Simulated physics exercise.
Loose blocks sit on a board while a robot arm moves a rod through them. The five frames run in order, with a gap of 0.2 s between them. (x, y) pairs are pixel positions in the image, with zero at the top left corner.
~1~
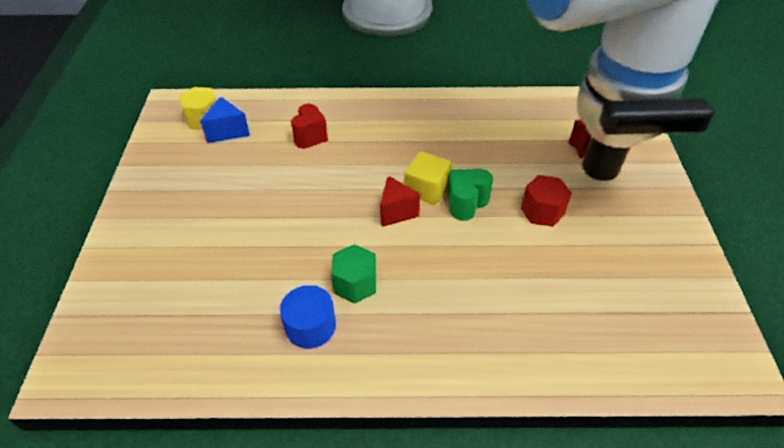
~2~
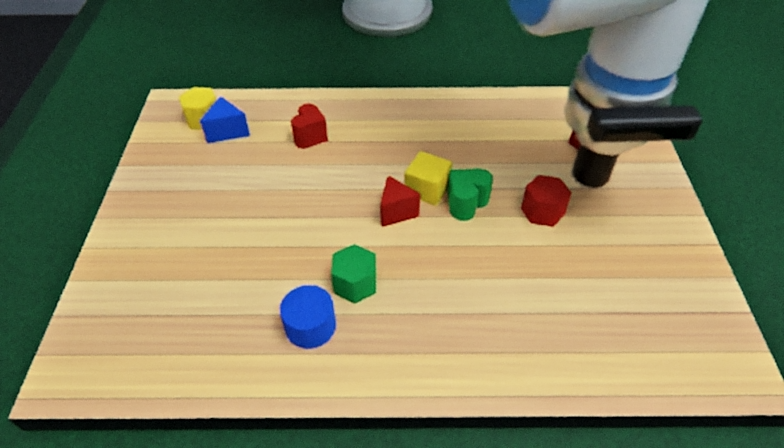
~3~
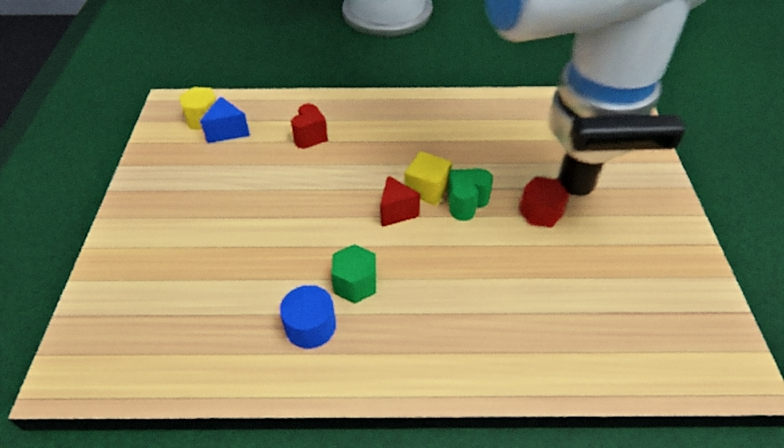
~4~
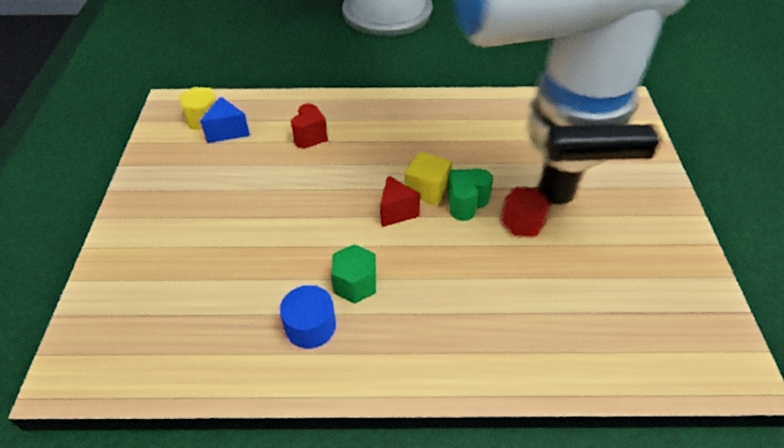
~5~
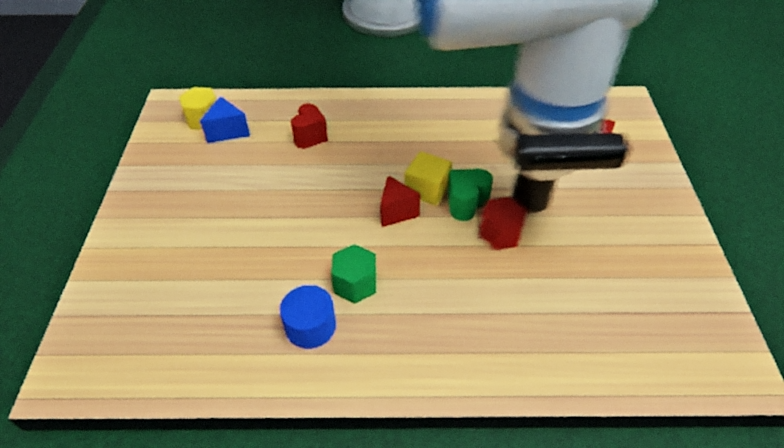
The robot arm lowers its rod's tip leftward and toward the viewer across the wooden board, approaching the red hexagon on the right. The rod meets the hexagon and pushes it a short way left and nearer the viewer, below the green heart-shaped block, while the other blocks stay still.
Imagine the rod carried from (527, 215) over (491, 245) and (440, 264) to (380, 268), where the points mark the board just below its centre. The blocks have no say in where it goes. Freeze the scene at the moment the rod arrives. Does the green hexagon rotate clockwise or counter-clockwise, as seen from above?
Clockwise rotation.
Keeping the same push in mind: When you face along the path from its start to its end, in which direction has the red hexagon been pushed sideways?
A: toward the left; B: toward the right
Letter A.
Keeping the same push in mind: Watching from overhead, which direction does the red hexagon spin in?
The sense of turning is anti-clockwise.
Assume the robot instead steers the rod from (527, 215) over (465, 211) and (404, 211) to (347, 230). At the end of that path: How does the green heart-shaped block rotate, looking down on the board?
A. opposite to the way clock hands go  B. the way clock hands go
My answer is option B.
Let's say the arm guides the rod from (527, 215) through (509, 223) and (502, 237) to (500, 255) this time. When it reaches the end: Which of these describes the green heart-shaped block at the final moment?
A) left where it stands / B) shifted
My answer is option A.
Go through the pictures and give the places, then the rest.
Rod tip at (601, 169); block tops, green hexagon at (353, 262); green heart-shaped block at (470, 181); red hexagon at (549, 189), in the first picture.
Rod at (590, 175); blocks unchanged, in the second picture.
Rod at (576, 183); red hexagon at (547, 190), in the third picture.
Rod at (557, 191); red hexagon at (528, 200), in the fourth picture.
Rod at (531, 199); green hexagon at (353, 262); green heart-shaped block at (470, 181); red hexagon at (505, 212), in the fifth picture.
What follows on the original path. One third of the way, rod at (494, 230); red hexagon at (461, 241), turned 15° clockwise.
Two thirds of the way, rod at (441, 249); red hexagon at (411, 267).
At the end, rod at (380, 252); green hexagon at (343, 266), turned 25° clockwise; green heart-shaped block in place; red hexagon at (384, 282), turned 45° anticlockwise.
